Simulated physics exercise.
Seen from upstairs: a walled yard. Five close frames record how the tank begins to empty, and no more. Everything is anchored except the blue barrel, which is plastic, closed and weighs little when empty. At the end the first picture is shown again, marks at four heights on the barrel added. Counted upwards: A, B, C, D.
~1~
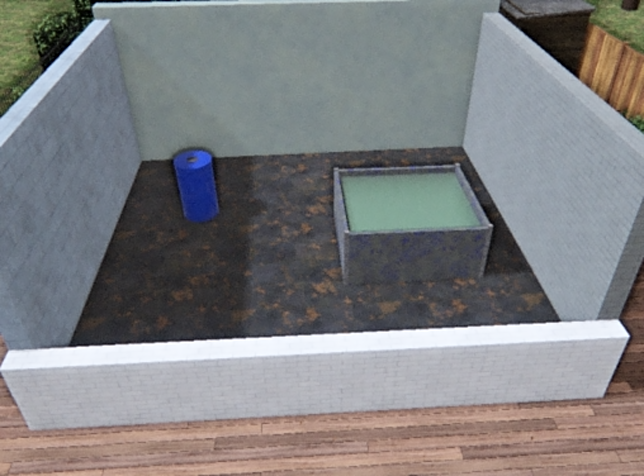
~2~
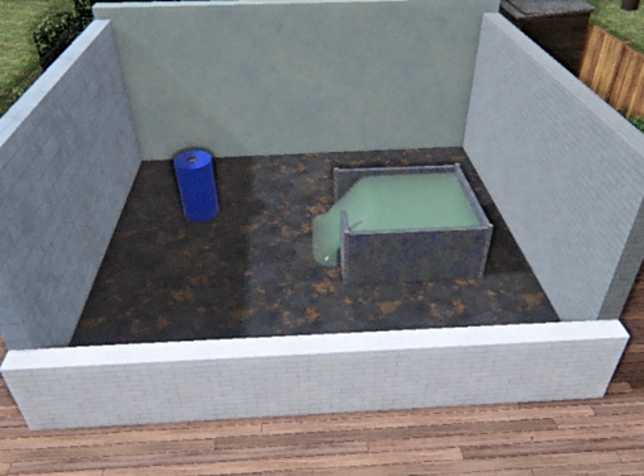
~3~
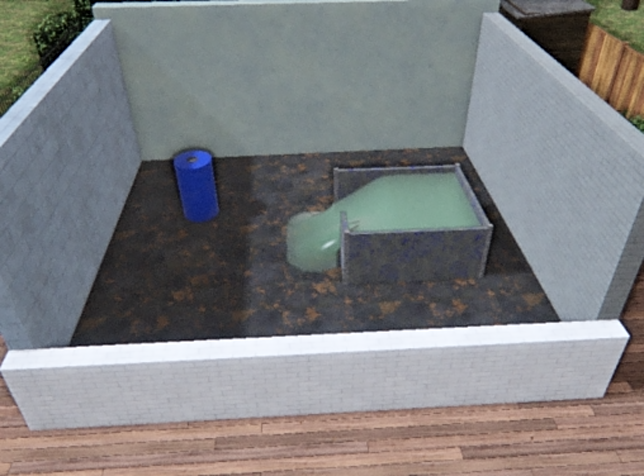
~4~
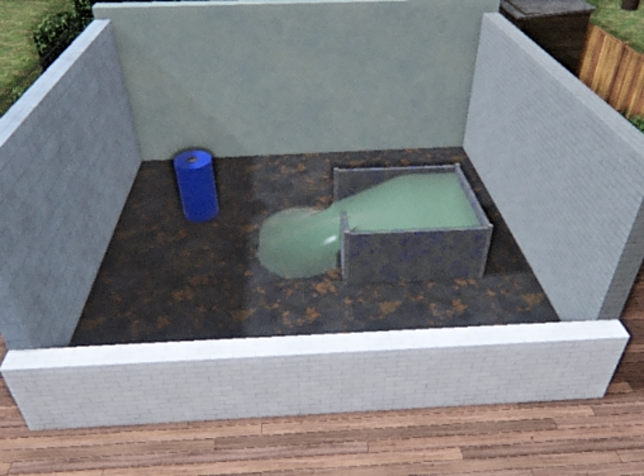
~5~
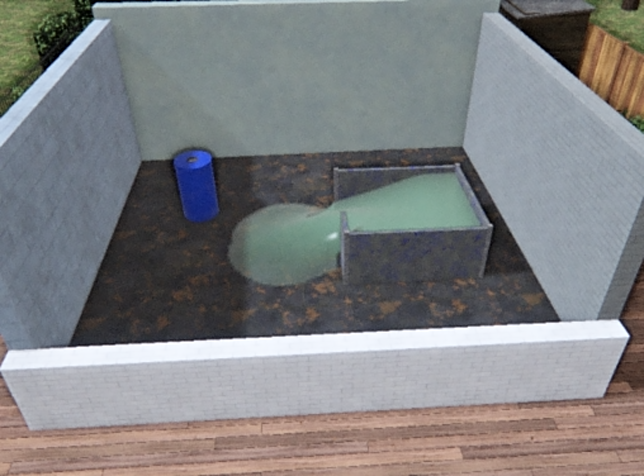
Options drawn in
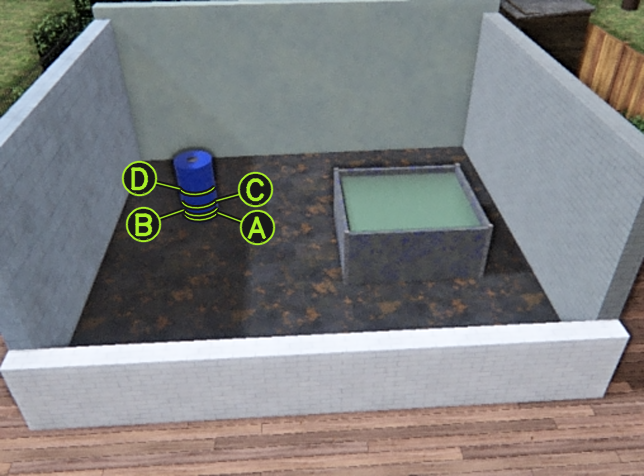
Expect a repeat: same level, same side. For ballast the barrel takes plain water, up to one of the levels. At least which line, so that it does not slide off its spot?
Mark D.
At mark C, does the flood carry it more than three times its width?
No, less.
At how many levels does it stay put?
One.
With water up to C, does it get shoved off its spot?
Yes, that goes wrong.
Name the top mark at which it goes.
That is mark C.
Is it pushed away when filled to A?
Yes, that goes wrong.
In lime, A at (199, 219); B at (199, 215); C at (197, 207); D at (195, 194); from the bottom up A, B, C, D.
For mark A, it is pushed about 4 times its own width away.
For mark B, it is pushed about 3 times its own width away.
For mark C, it is pushed about its own width away.
For mark D, it does not move.
